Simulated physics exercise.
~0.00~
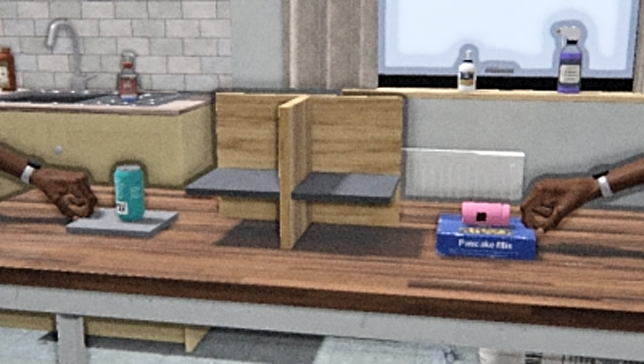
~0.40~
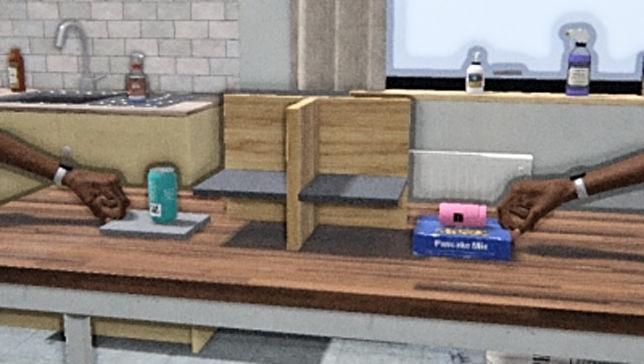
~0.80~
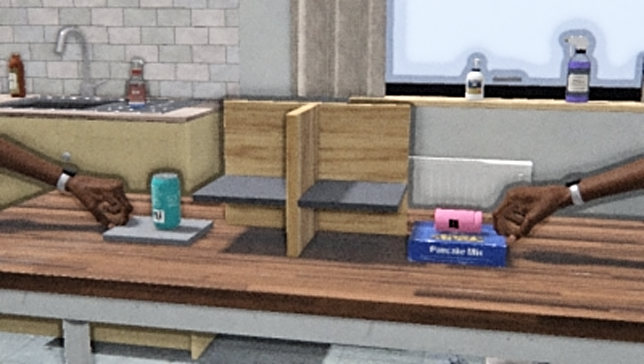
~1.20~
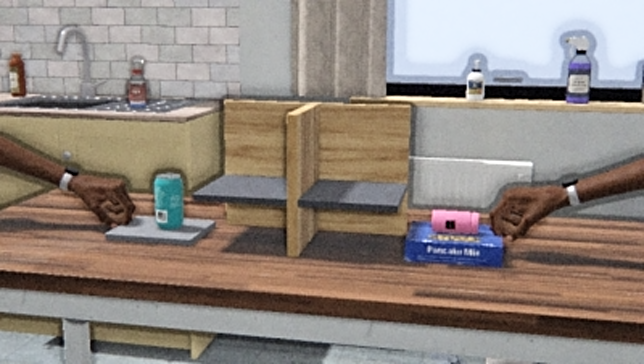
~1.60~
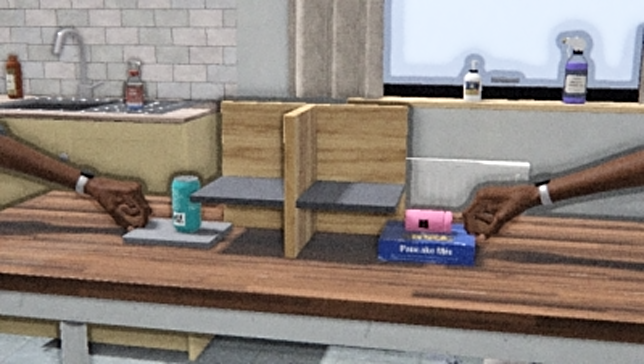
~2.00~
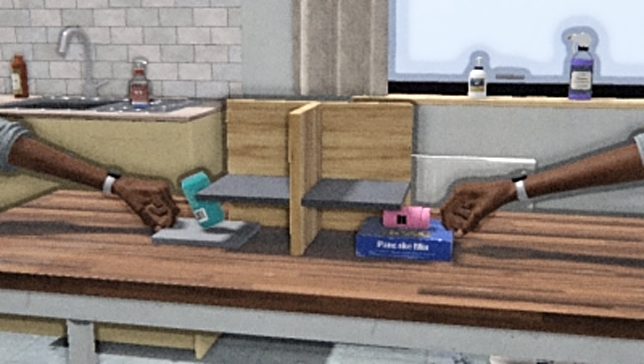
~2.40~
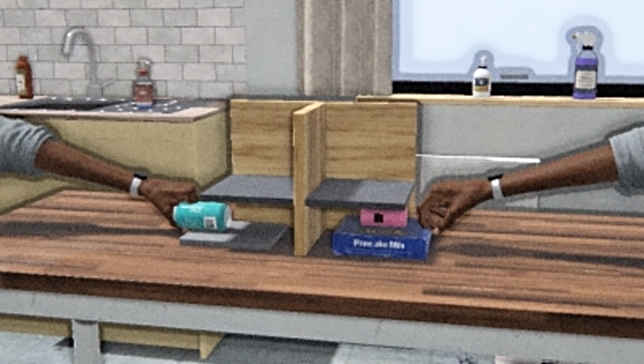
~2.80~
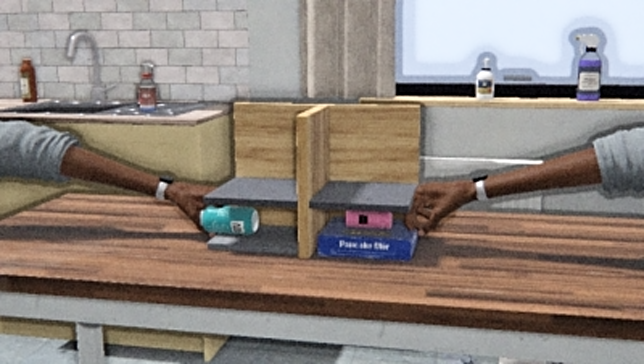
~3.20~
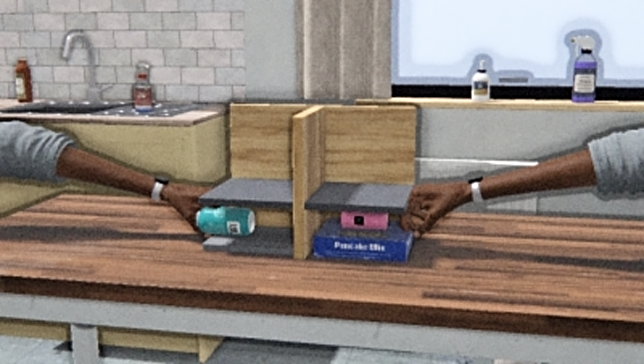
Two hands slide a grey tray carrying an upright turquoise can and a blue packet carrying a pink shaker inward beneath a wooden unit's grey shelves; the can meets the left shelf, tips and ends on its side, while the shaker rides under the right one undisturbed.
